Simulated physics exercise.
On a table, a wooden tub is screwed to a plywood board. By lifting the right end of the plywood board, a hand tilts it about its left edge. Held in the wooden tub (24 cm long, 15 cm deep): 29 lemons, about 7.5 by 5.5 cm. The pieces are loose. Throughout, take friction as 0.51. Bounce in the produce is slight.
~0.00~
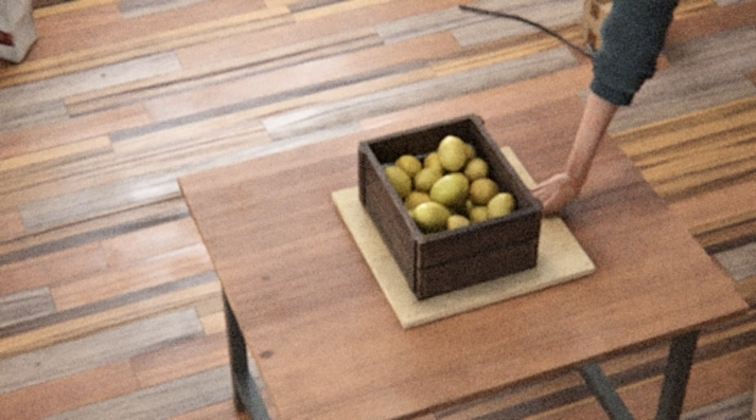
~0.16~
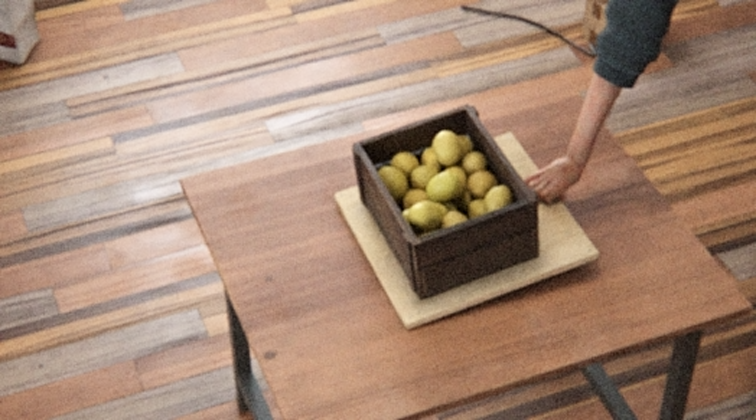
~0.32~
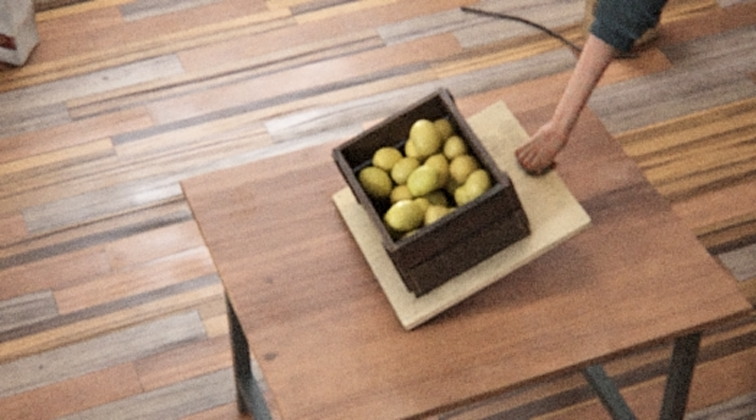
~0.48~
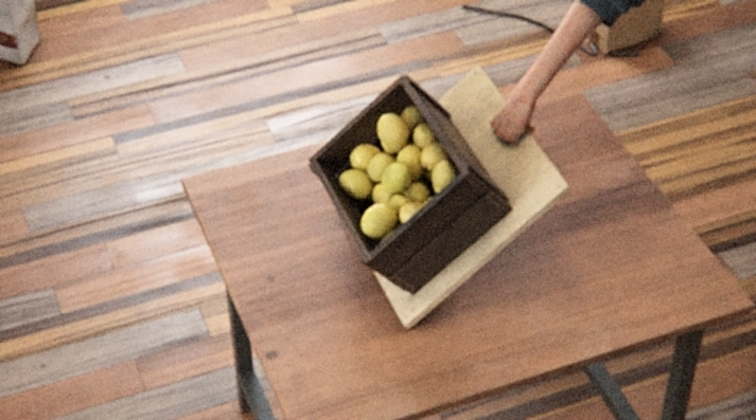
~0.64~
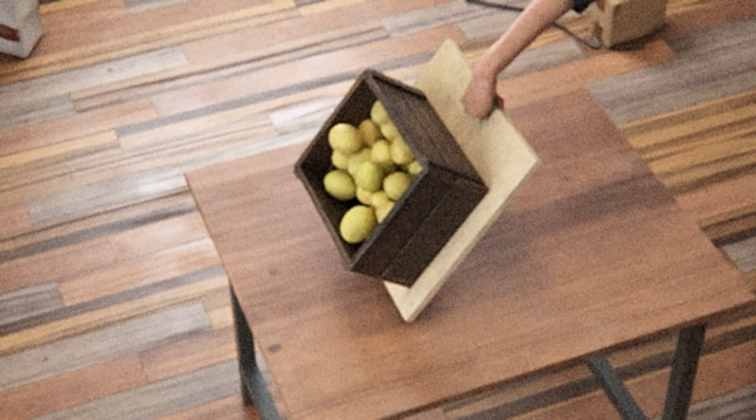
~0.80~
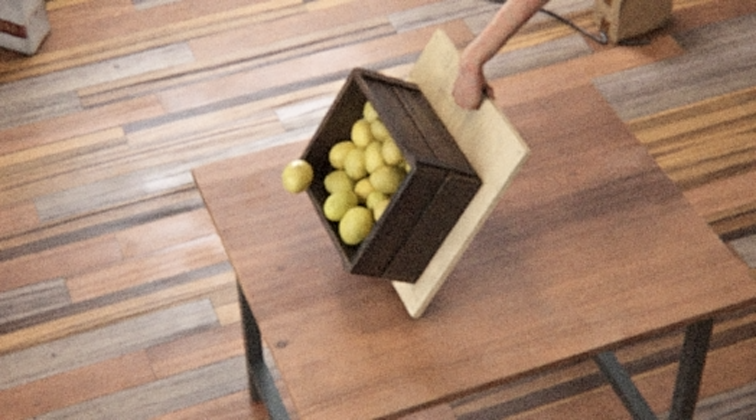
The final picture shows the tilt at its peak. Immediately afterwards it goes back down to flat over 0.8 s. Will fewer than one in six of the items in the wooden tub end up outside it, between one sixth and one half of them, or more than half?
It never loses a sixth.
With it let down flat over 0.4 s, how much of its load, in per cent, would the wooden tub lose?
That would cost the wooden tub 0 per cent of its load.
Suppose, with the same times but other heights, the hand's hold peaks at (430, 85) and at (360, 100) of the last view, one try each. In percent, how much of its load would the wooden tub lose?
Wooden tub: 10 %, then 60 %.
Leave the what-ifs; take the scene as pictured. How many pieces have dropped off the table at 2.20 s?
At that time, the count is near 1.
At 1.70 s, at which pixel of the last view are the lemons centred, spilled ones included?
I'd put the middle close to (450, 196).
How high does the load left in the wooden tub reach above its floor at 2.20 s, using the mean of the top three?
It reaches close to 14 cm.
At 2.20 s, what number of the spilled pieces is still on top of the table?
Estimated count: 0.
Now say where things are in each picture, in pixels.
In the first picture (each is followed by its nearest rim corner in this view), wooden tub, (425, 239); 0° from level; none out.
In the second picture, wooden tub, (418, 240); 6° from level.
In the third picture, wooden tub, (395, 246); 20° from level.
In the fourth picture, wooden tub, (369, 256); 38° from level.
In the fifth picture, wooden tub, (351, 263); 52° from level.
In the sixth picture, wooden tub, (351, 266); 58° from level; none out.
After 1.02 s, tilt 47°; wooden tub 28 in, 1 out.
After 1.30 s, tilt 18°; wooden tub 28 in, 1 out.
After 1.70 s, tilt 0°; wooden tub 28 in, 1 out.
When it is over (at 2.20 s), wooden tub 28 in, 1 out. Asked share, 1 of 29, 3 per cent.
